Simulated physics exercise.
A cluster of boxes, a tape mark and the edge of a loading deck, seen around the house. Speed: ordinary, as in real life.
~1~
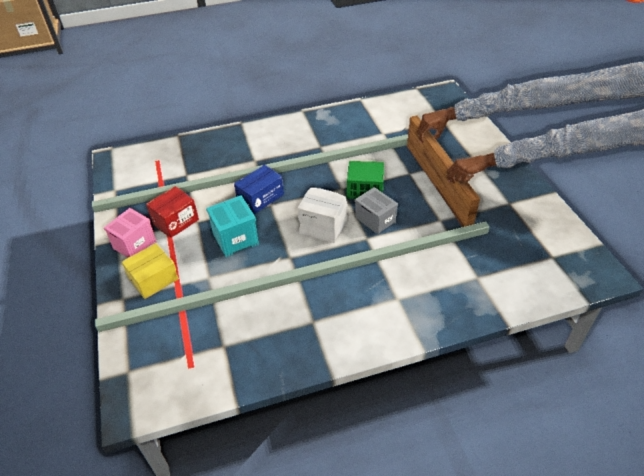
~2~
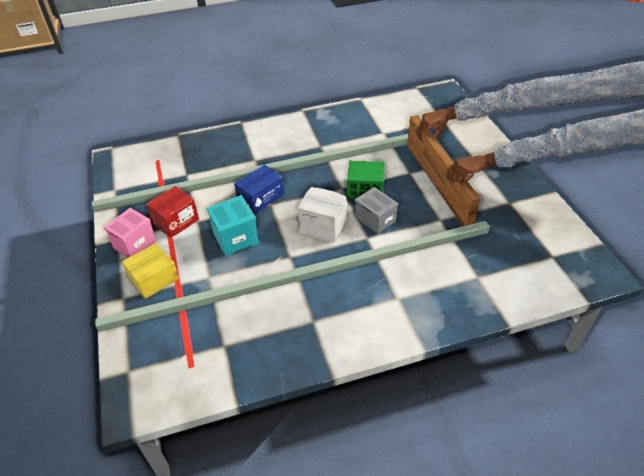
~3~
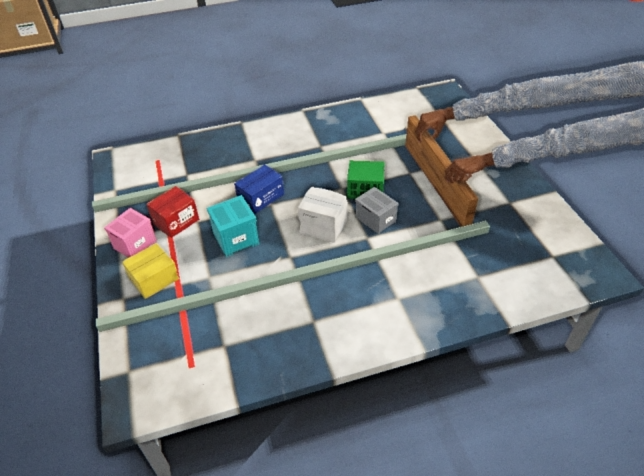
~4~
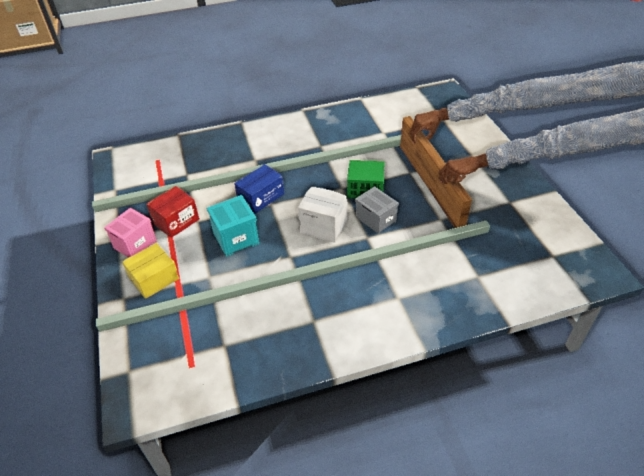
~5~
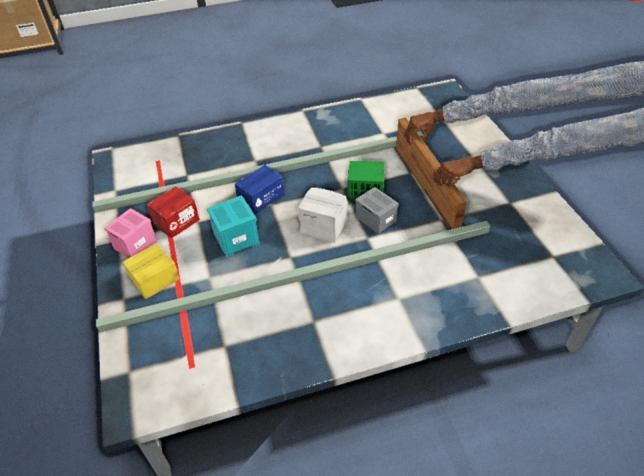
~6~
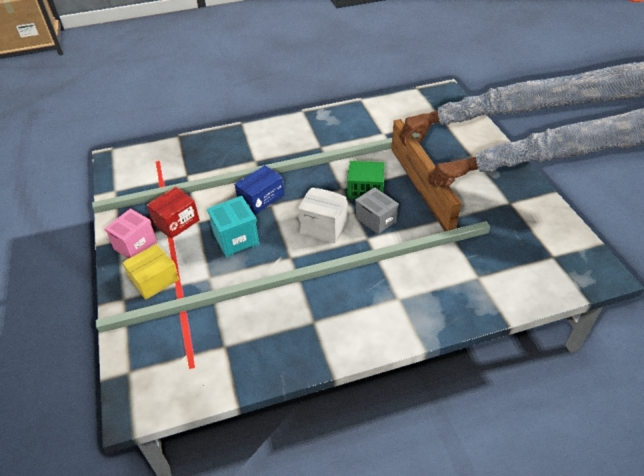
To begin with, two hands hold a wooden plank at the right of a checkered table, where colorful boxes sit between two pale green rails, some near a red tape line. The hands then slide the plank slightly leftward toward the grey and green boxes, while the boxes show no clear movement.
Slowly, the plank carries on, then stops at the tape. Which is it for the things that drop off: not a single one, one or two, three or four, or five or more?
The number sent down is small, one or two.
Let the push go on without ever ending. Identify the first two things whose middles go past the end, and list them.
First the yellow parcel, then the pink tote.
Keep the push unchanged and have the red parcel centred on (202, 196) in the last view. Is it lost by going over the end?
In that case it holds its spot.
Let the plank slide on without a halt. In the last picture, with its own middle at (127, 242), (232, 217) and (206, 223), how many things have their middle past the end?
Taking the places in turn, the counts are 5, 0 and 0.
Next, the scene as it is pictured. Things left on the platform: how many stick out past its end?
Number: 2.
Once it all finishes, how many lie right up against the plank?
The count in contact is 3.
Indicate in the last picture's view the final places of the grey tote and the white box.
Final positions - grey tote around (158, 260), white box around (125, 286).
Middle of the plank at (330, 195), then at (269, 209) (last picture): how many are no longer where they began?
Tally: 3; 5.
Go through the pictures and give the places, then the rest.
In the first frame, pink tote (131, 235); yellow parcel (151, 271); red parcel (173, 212); plank (440, 170); tape (171, 246).
In the second frame, yellow parcel (151, 270); turquoise tote (233, 226).
In the third frame, red parcel (174, 212); white box (323, 215).
In the fourth frame, pink tote (131, 235); green crate (366, 180).
In the fifth frame, yellow parcel (151, 271); grey tote (376, 211).
In the sixth frame, pink tote (132, 236); yellow parcel (151, 271); red parcel (174, 213); plank (423, 173); tape (172, 247).
A little later, none off yet; pink tote at rest near (132, 236); yellow parcel at rest near (151, 271); red parcel at rest near (174, 213).
Next, none off yet; pink tote shifted a little near (127, 238); yellow parcel shifted a little near (133, 278); red parcel shifted a little near (155, 219).
When it is over, the number that fall off is one or two; down, yellow parcel and pink tote.
